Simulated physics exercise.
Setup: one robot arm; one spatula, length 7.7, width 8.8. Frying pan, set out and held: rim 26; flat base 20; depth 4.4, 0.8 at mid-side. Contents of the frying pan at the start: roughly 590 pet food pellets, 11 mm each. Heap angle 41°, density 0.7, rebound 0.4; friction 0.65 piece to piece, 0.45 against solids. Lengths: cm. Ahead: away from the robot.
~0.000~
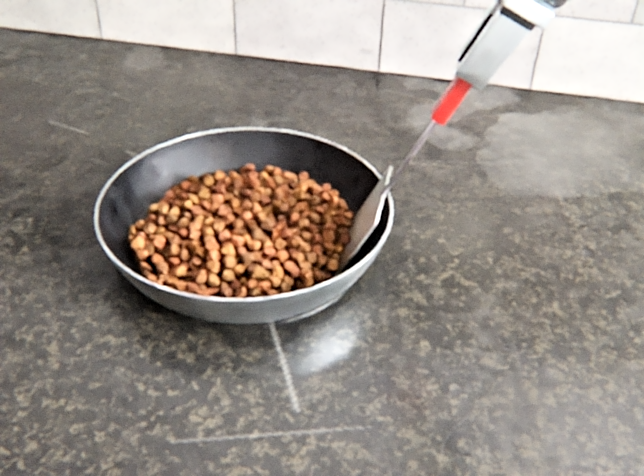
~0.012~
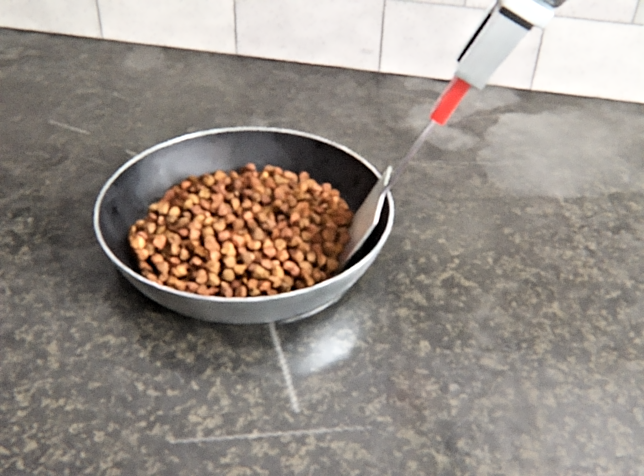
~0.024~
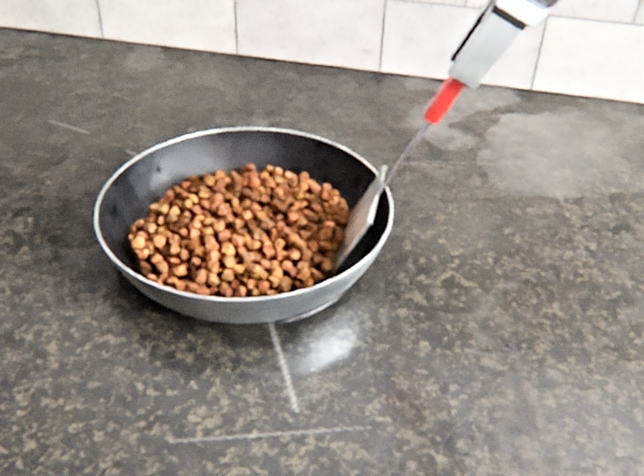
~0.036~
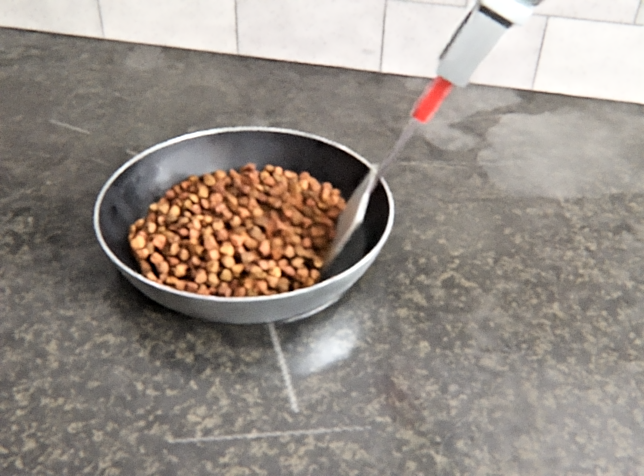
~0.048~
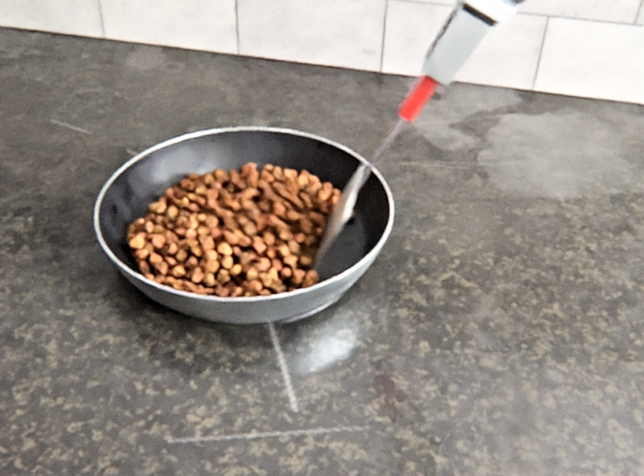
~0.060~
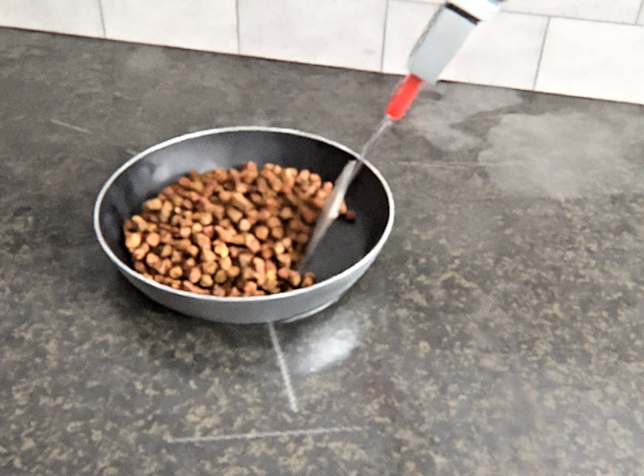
Spatula on a robot arm pushing brown pet food pellets slightly leftward inside a dark frying pan on a stone-patterned countertop.
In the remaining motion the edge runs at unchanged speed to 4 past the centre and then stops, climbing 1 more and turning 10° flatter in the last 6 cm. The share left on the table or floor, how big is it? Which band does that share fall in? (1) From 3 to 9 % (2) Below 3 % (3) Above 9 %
Below 3 % (2).
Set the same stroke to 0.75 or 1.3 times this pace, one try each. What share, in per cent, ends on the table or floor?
Try one about 0 %, try two about 5 %.
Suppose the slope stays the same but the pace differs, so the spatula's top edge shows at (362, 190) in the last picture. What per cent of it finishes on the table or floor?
About 0 percent.
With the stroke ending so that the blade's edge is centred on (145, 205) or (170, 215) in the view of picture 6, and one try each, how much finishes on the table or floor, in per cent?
First try about 30 percent, second about 15 percent.
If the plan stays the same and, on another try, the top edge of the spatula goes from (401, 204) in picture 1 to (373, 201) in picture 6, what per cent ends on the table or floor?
It comes to something like 0 %, give or take.
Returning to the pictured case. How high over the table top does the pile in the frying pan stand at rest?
It reaches about 5.5 cm.
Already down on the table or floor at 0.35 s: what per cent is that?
Share at that moment: Roughly 0 %.
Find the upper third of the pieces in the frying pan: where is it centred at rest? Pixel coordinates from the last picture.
Roughly (165, 197).
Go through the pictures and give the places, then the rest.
The first picture shows spatula top edge at (384, 193), sloping 65°; upper third of the load around (253, 221), from x 135 to 350, top at y 170; 588 in the frying pan.
The second picture shows spatula top edge at (383, 193), sloping 65°; upper third of the load around (253, 220), from x 135 to 350, top at y 170.
The third picture shows spatula top edge at (378, 192), sloping 65°; upper third of the load around (254, 220), from x 135 to 350, top at y 170.
The fourth picture shows spatula top edge at (368, 191), sloping 65°; upper third of the load around (253, 218), from x 135 to 350, top at y 170.
The fifth picture shows spatula top edge at (355, 189), sloping 65°; upper third of the load around (249, 216), from x 130 to 350, top at y 170.
The sixth picture shows spatula top edge at (343, 187), sloping 65°; upper third of the load around (242, 213), from x 130 to 350, top at y 165; 588 in the frying pan.
After 0.09 s, sloping 65°, highest piece 6 above the table; 588 in the frying pan.
After 0.13 s, sloping 61°, highest piece 6 above the table; 588 in the frying pan.
After 0.35 s, sloping 55°, highest piece 5 above the table; 588 in the frying pan.
After 1.40 s, sloping 55°, highest piece 5 above the table; 588 in the frying pan.
At rest, 588 in the frying pan. That is 0 % on the table or floor.
